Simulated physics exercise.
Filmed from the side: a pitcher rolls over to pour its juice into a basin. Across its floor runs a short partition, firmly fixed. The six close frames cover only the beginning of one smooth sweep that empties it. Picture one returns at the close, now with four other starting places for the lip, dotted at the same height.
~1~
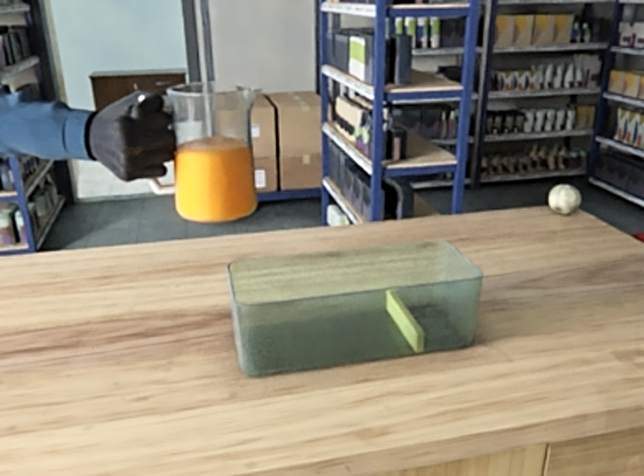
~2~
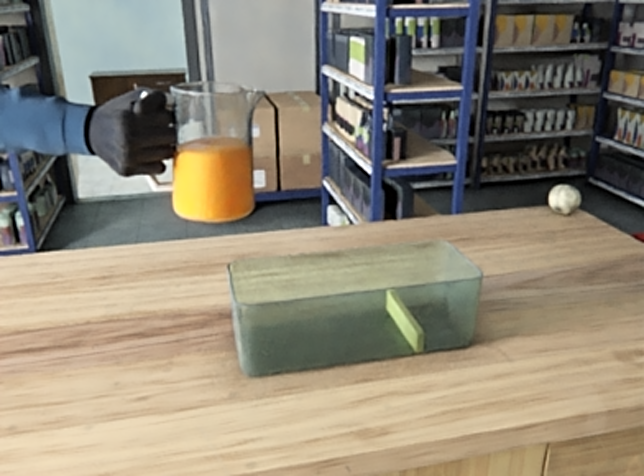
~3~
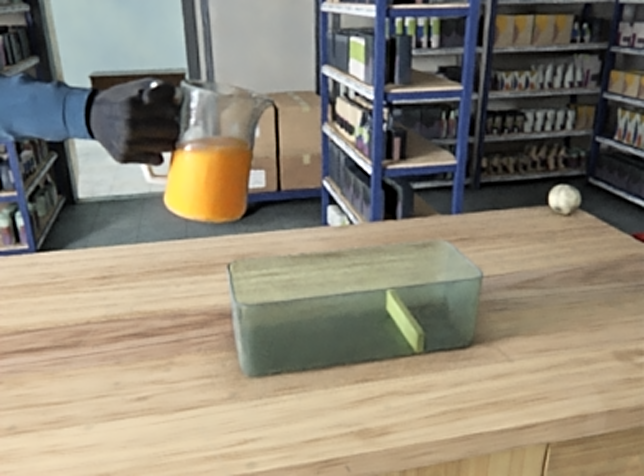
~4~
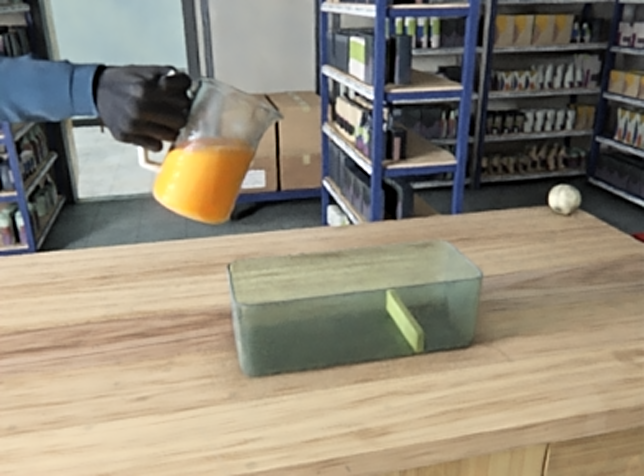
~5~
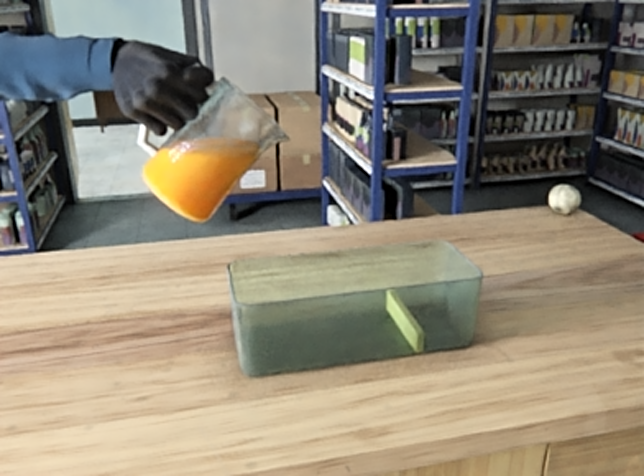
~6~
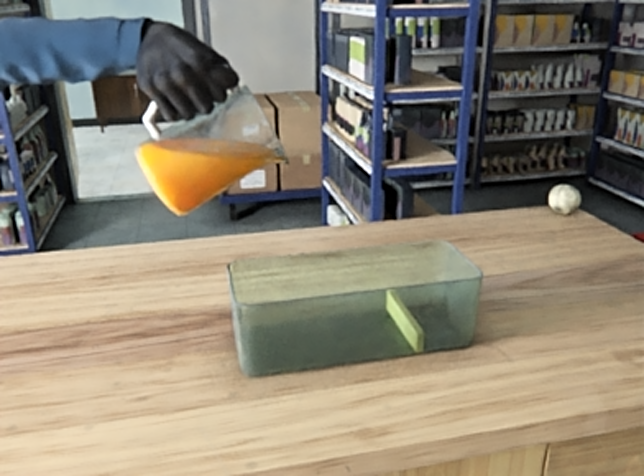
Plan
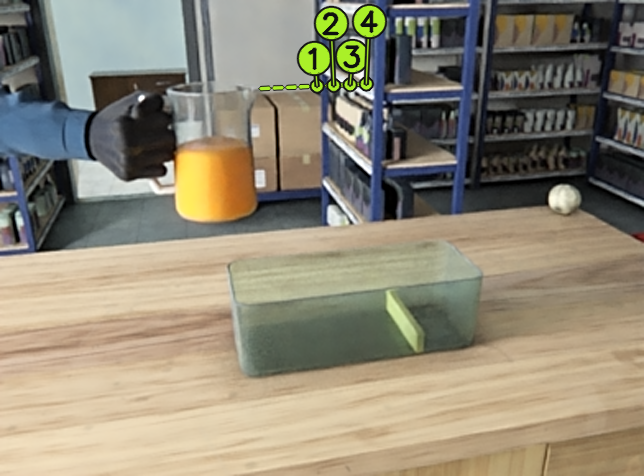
The video shows a gloved hand holding a clear pitcher of orange juice above a wooden table, where a greenish transparent basin with a short partition sits, then steadily tilting the pitcher to the right, the juice staying inside.
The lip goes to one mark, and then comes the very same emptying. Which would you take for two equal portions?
3 works best here.
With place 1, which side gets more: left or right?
The left side.
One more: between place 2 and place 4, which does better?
4 it is.
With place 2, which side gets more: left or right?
The left side.
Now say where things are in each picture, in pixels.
The first frame shows upright, lip at (261, 88); basin from (241, 374) to (472, 342); top of the wall at (405, 310); nothing has left yet.
The second frame shows tipped about 3°, lip at (264, 91); nothing has left yet.
The third frame shows tipped about 12°, lip at (272, 100); nothing has left yet.
The fourth frame shows tipped about 26°, lip at (282, 116); nothing has left yet.
The fifth frame shows tipped about 43°, lip at (289, 138); nothing has left yet.
The sixth frame shows tipped about 62°, lip at (288, 162); nothing has left yet.
In lime, 1 at (317, 86); 2 at (333, 85); 3 at (350, 84); 4 at (366, 83).
For place 1, about 87 % ends left of the wall and 7 % right of it; 6 % is lost outside.
For place 2, about 80 % ends left of the wall and 16 % right of it; 3 % is lost outside.
For place 3, about 52 % ends left of the wall and 45 % right of it; 3 % is lost outside.
For place 4, about 36 % ends left of the wall and 60 % right of it; 4 % is lost outside.
